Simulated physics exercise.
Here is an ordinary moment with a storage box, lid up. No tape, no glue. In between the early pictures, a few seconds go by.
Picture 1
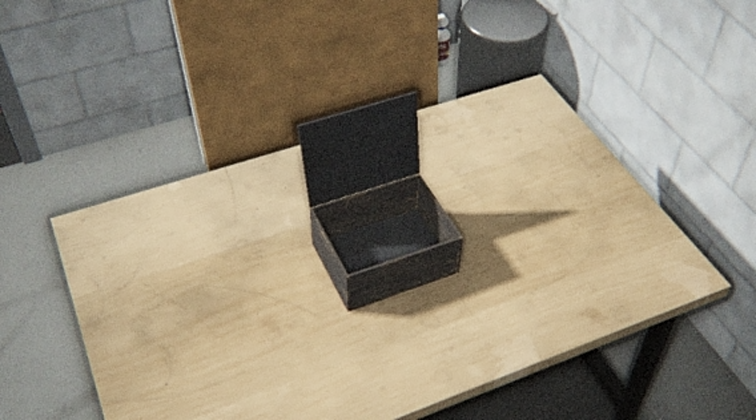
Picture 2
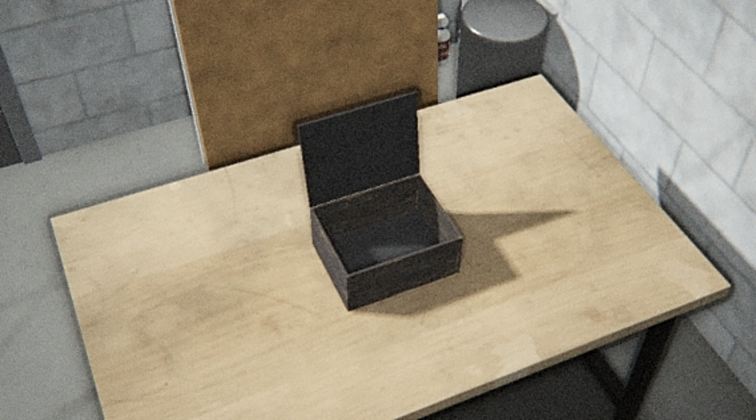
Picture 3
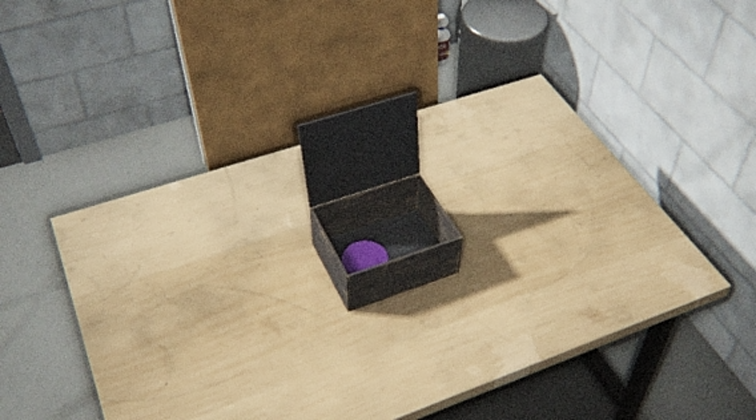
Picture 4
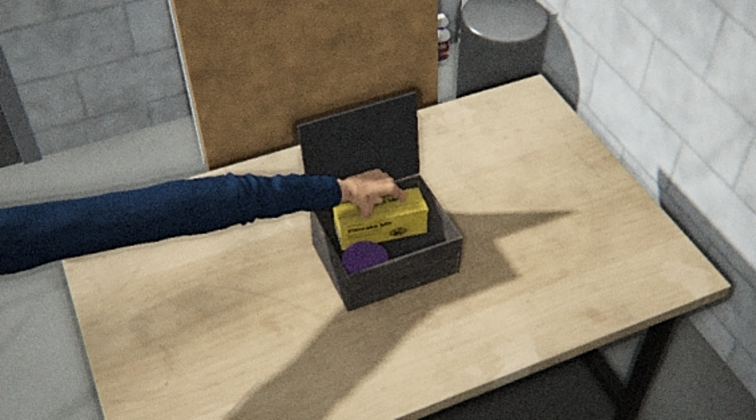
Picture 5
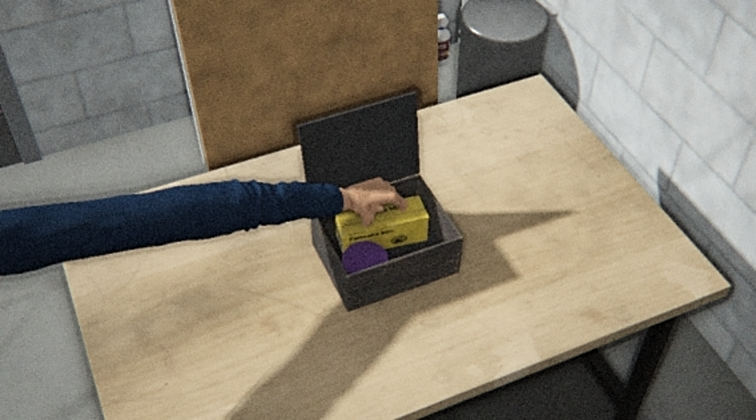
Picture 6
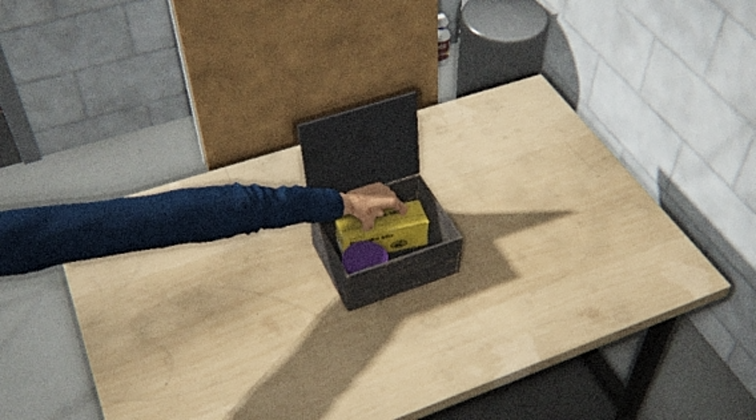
Purple round object appearing in an open dark box on a table, then a hand lowering a yellow carton in beside it.
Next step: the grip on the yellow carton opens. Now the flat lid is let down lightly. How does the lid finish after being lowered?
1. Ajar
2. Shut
2, shut.
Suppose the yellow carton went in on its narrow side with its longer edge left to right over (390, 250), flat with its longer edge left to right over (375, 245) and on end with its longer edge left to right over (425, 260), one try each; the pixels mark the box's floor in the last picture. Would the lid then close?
Attempt one, it settles down; attempt two, it settles down; attempt three, it is left gaping.
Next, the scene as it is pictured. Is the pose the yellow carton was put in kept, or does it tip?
At the finish the yellow carton holds its orientation.
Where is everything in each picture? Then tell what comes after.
In the first picture, the last thing is not in view yet.
In the second picture, the last thing is not in view yet.
In the third picture, the last thing is not in view yet.
In the fourth picture, still above its spot; yellow carton (380, 219).
In the fifth picture, still above its spot; yellow carton (382, 227).
In the sixth picture, put in, still held; yellow carton (382, 231).
Then, 1.20 s on from there, lid starting down.
Then, 1.60 s on from there, lid 58° above the rim.
Then, 1.90 s on from there, lid 31° above the rim.
Then, 2.10 s on from there, lid 9° above the rim.
In the end, lid shut; both unmoved. At the end, from the last picture's camera, yellow carton near (382, 231).
